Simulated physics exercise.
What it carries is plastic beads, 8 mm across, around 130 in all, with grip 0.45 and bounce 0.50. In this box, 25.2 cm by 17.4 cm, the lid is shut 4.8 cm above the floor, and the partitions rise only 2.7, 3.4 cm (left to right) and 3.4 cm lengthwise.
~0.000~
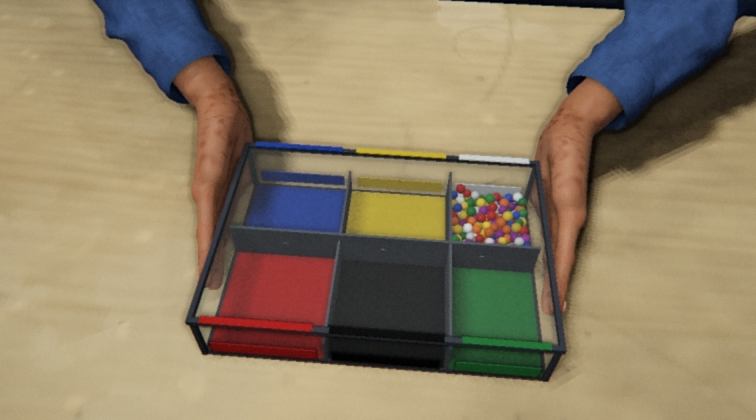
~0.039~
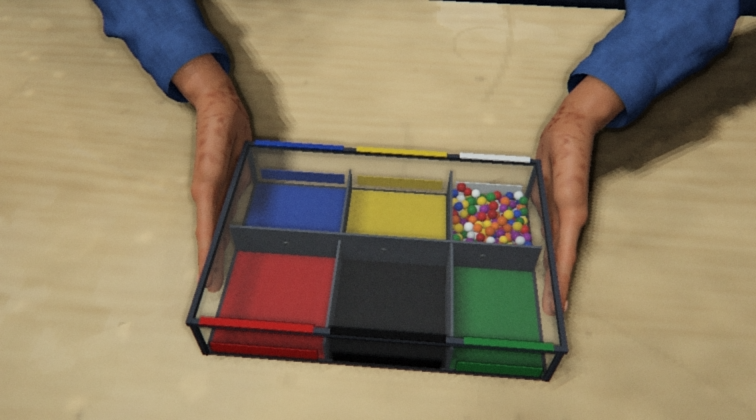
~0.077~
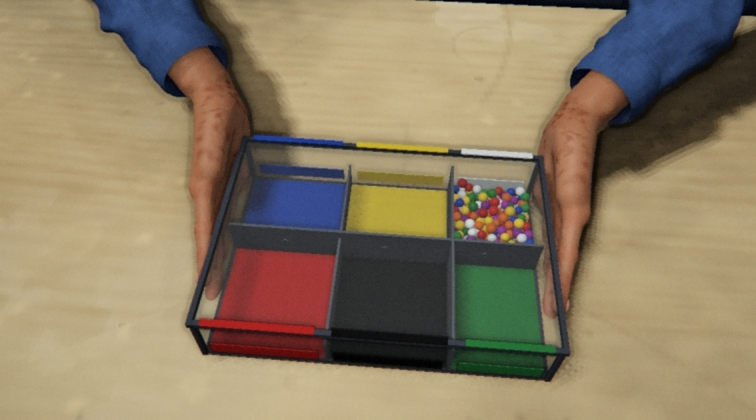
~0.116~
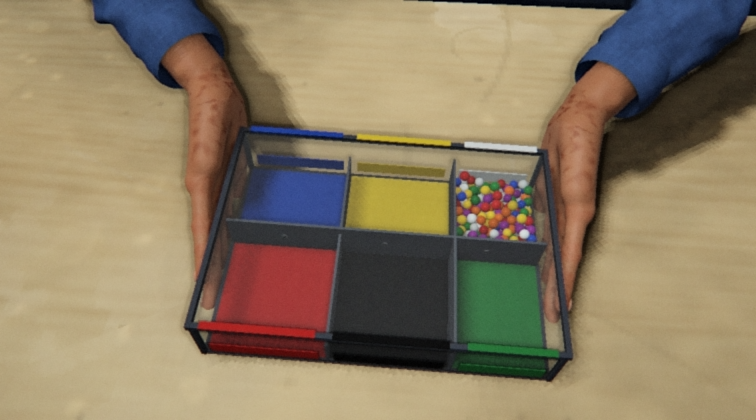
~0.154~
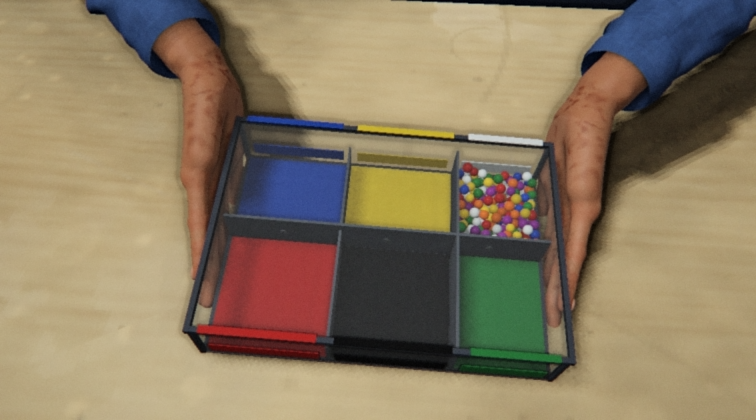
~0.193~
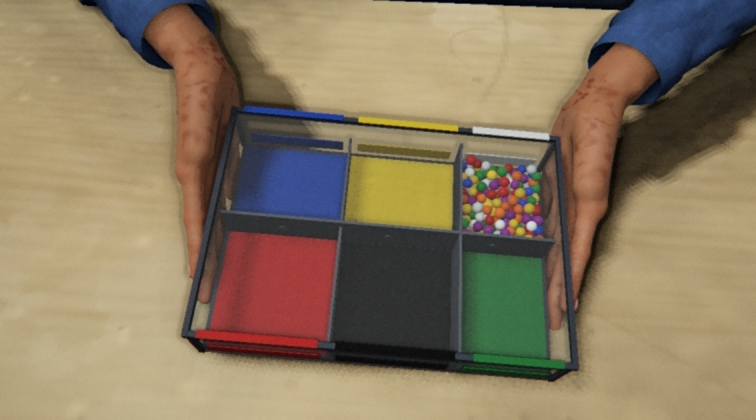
Two hands gradually tilt a clear divided box of colorful beads toward its right front corner.
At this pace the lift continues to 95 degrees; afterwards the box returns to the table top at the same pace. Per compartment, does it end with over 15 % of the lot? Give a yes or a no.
Red - no; blue - no; green - yes; yellow - no; white - yes; black - no.
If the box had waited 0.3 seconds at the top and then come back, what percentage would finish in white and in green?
That would leave white with 65 percent and green with 35 percent.
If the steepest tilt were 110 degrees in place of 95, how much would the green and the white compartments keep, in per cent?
In per cent, green 25 and white 75.
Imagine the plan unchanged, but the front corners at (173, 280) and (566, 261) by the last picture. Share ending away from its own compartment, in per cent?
Roughly 15 per cent.
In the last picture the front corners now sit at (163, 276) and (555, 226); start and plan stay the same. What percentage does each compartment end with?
Each compartment ends with, in per cent, red 0, blue 10, green 0, yellow 5, white 85 and black 0.
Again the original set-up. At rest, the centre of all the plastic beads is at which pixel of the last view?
Look around (500, 255) in the last picture.
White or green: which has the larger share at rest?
White.
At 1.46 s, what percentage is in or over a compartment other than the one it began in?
30 %.
After 0.95 s, tilt 95 degrees; green 15 %, white 85 %.
After 1.46 s, tilt 42 degrees; green 30 %, white 70 %.
After 2.03 s, tilt 0 degrees; green 30 %, white 70 %.
In the end, at 2.6 s, red 0 %, blue 0 %, green 30 %, yellow 0 %, white 70 %, black 0 %.
